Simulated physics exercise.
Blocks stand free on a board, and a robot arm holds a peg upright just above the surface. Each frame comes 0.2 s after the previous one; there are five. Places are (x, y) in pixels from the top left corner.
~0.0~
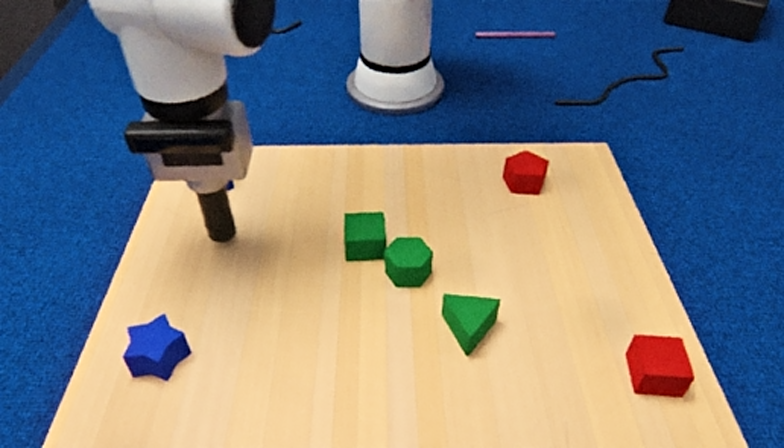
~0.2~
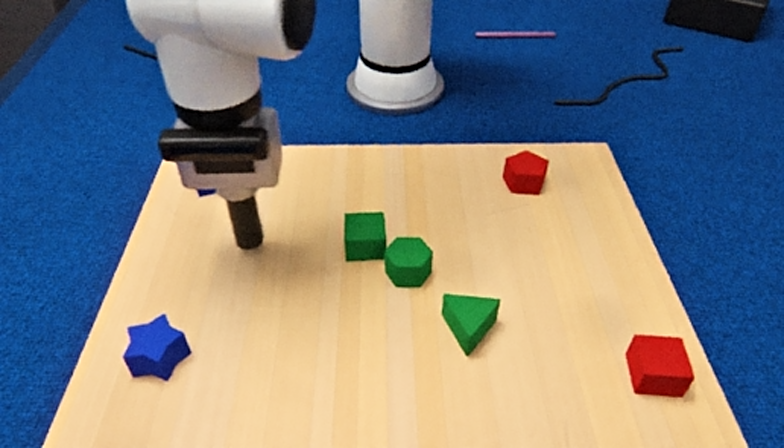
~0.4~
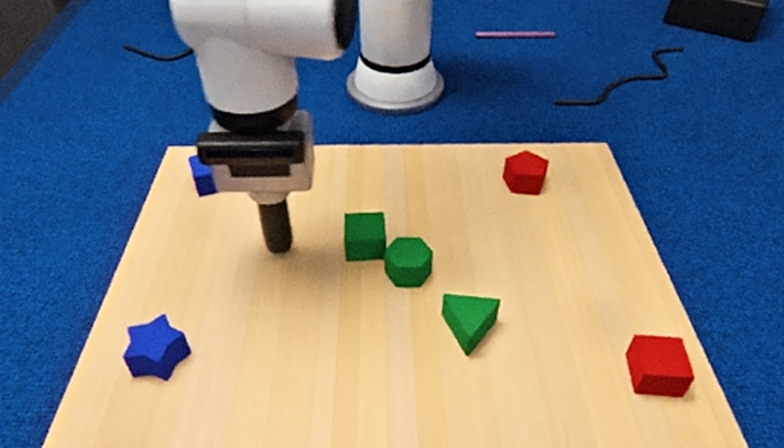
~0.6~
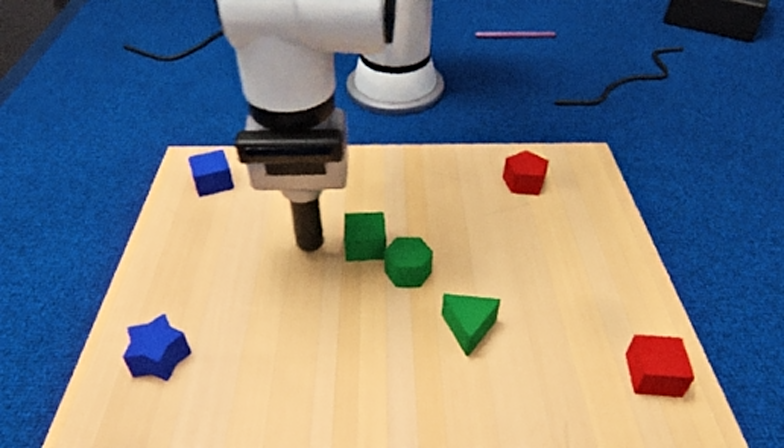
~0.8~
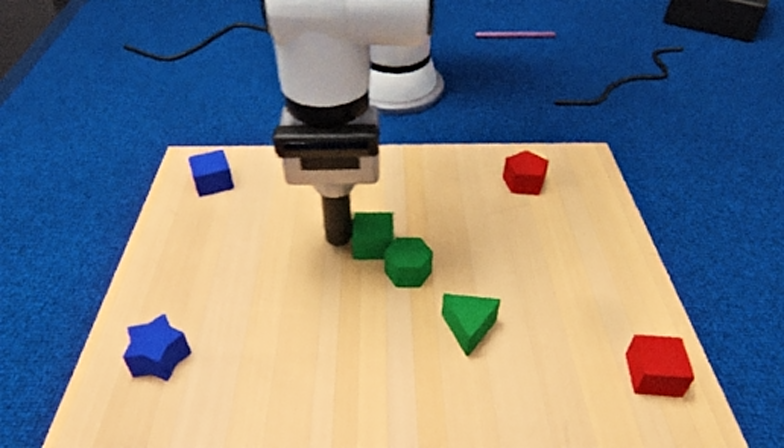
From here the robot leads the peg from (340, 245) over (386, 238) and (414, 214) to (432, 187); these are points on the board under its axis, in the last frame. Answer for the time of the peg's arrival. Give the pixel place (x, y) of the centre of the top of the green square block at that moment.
Its top middle is near (435, 219).
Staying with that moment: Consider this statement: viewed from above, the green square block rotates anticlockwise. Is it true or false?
That is false.
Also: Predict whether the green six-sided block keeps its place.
It gets moved.
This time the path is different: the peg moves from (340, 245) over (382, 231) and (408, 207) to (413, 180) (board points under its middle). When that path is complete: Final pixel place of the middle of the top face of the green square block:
About (420, 218).
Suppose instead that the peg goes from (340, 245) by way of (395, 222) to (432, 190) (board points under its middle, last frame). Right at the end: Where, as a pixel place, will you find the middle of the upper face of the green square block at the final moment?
I'd say the green square block ends with its top centre at (418, 219).
On the path given first. One third of the way, peg (386, 230); green square block (421, 220), turned 15° clockwise; green six-sided block (421, 255), turned 40° clockwise.
Two thirds of the way, peg (415, 206); green square block (435, 219), turned 30° clockwise; green six-sided block (421, 255), turned 40° clockwise.
At the end, peg (432, 179); green square block (435, 219), turned 30° clockwise; green six-sided block (421, 255), turned 40° clockwise.
